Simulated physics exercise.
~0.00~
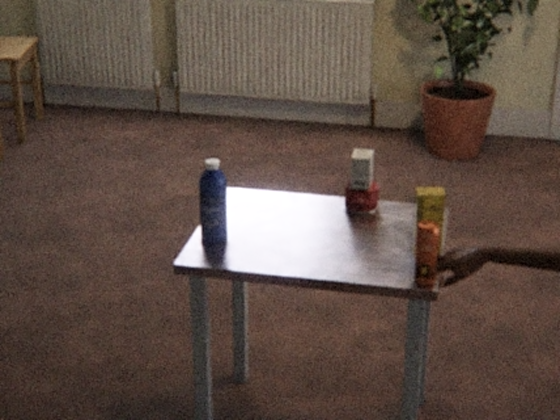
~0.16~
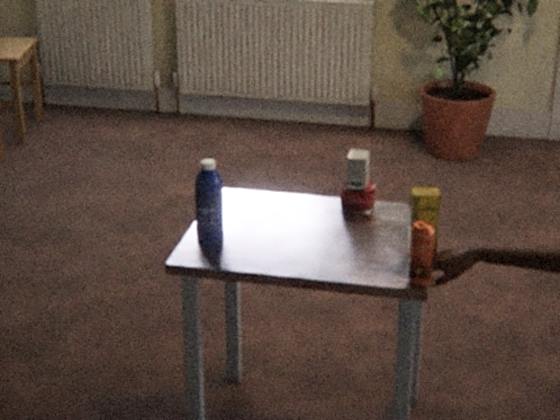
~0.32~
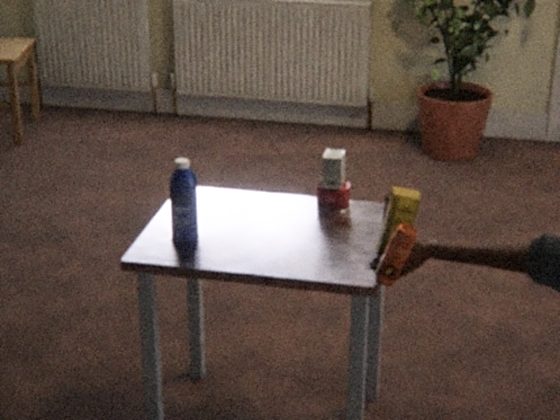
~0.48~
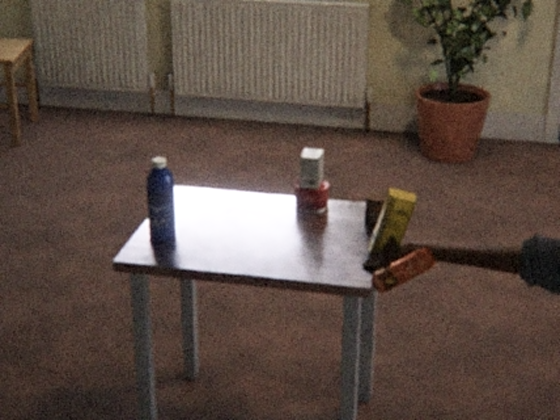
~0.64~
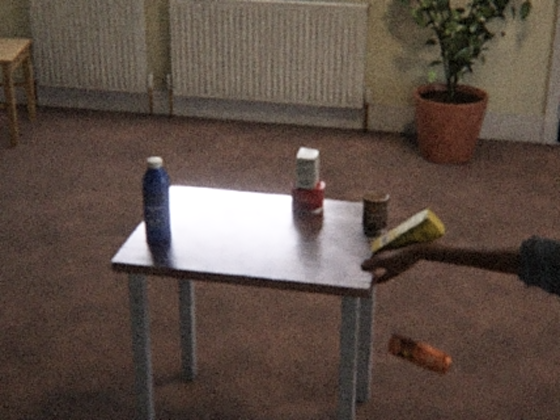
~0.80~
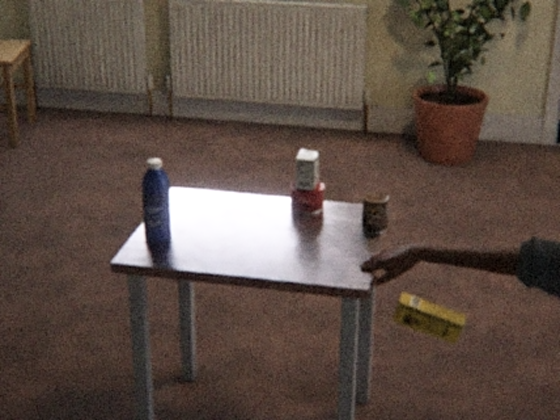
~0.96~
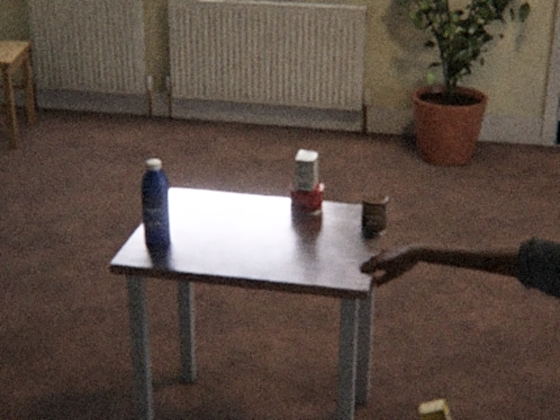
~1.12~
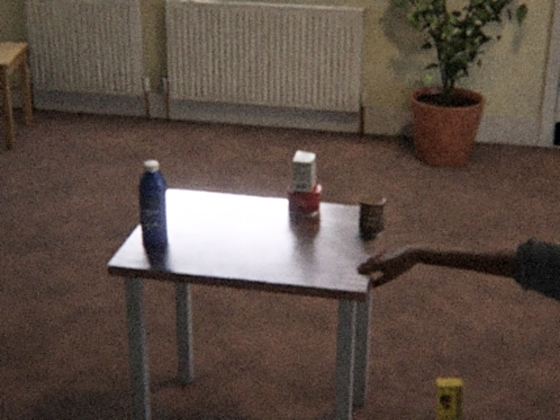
Hand shoving a small table left, an orange can and yellow carton toppling off its right edge while the other items stay on.
